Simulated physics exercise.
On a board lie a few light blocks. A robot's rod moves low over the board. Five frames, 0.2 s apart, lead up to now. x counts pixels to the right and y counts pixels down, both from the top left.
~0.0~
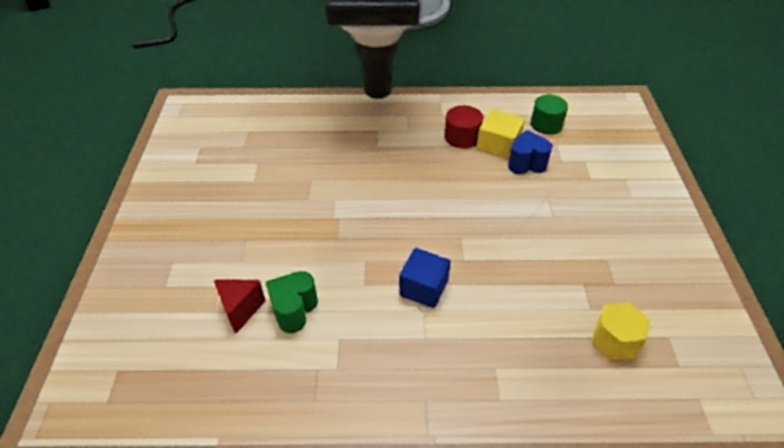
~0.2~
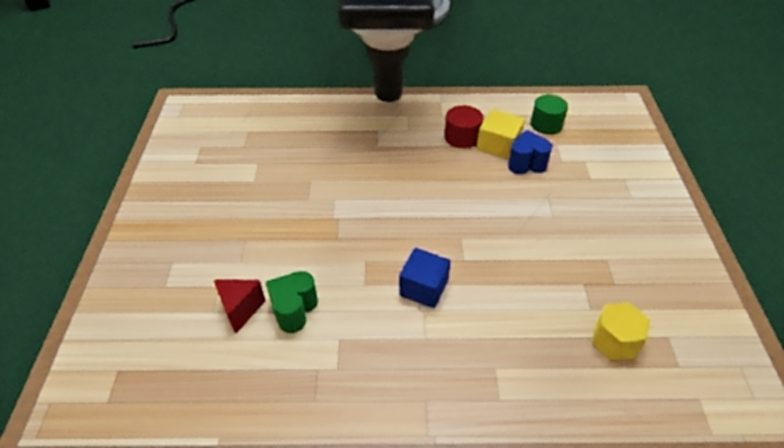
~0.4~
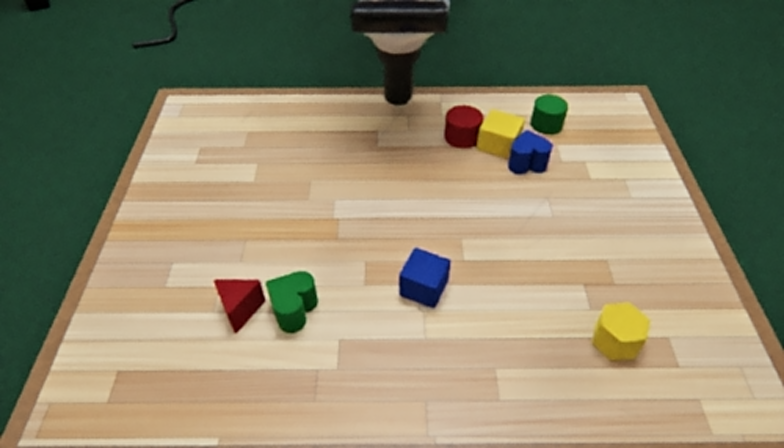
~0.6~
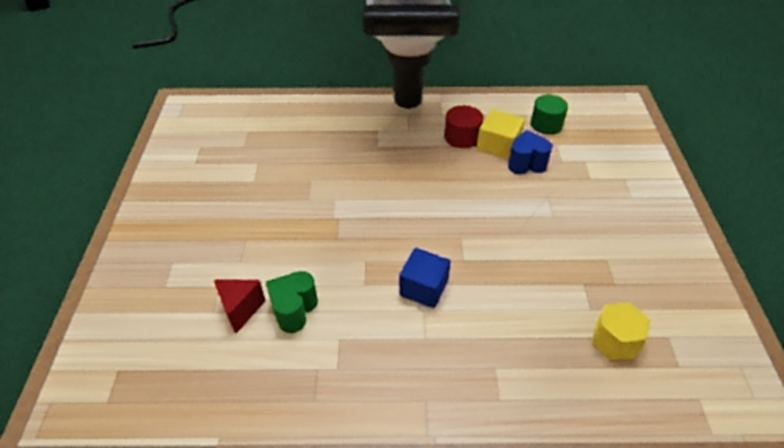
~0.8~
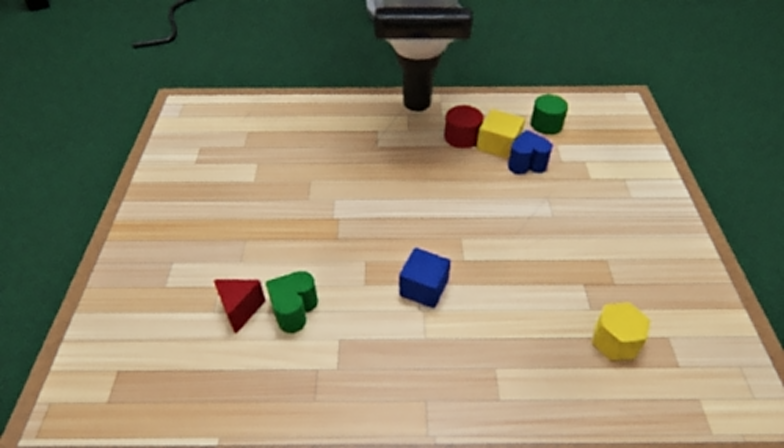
A robot arm with a dark rod reaches over the far edge of a light wooden board on a green surface, seen from above the near side by a still camera. A red round block, yellow square piece, blue heart and green round block cluster at upper right, with a blue cube near the centre, a yellow hexagon lower right, and a red triangle and green heart lower left. The rod slides slightly right and nearer, towards the red round block, while every block stays still.
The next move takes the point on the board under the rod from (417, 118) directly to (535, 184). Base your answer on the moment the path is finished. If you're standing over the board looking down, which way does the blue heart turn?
Seen from above, clockwise.
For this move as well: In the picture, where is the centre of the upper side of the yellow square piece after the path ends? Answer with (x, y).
Around (580, 129).
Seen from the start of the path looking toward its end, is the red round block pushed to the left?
Yes, I think so.
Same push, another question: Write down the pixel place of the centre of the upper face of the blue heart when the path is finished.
The centre of its top face lies at (614, 160).
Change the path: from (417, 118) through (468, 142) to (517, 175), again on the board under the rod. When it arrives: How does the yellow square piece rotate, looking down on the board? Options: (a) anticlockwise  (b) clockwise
a.
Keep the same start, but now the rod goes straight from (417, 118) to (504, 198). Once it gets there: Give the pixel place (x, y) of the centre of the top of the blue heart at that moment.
Pixel (555, 148).
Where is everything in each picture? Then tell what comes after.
In the first frame, rod's lower end (378, 91); red round block (465, 115); yellow square piece (503, 123); blue heart (532, 143); green round block (552, 103).
In the second frame, rod (388, 95); blocks still.
In the third frame, rod (399, 98); blocks still.
In the fourth frame, rod (408, 101); blocks still.
In the fifth frame, rod (417, 104); red round block (465, 115); yellow square piece (503, 123); blue heart (532, 143); green round block (552, 103).
On the path given first. One third of the way, rod (454, 124); red round block (488, 125); yellow square piece (527, 129); blue heart (556, 150).
Two thirds of the way, rod (495, 146); red round block (532, 141); yellow square piece (564, 131), turned 45° anticlockwise; blue heart (572, 154), turned 35° clockwise.
At the end, rod (539, 169); red round block (571, 152); yellow square piece (580, 129), turned 75° anticlockwise; blue heart (614, 160), turned 55° clockwise; green round block still.
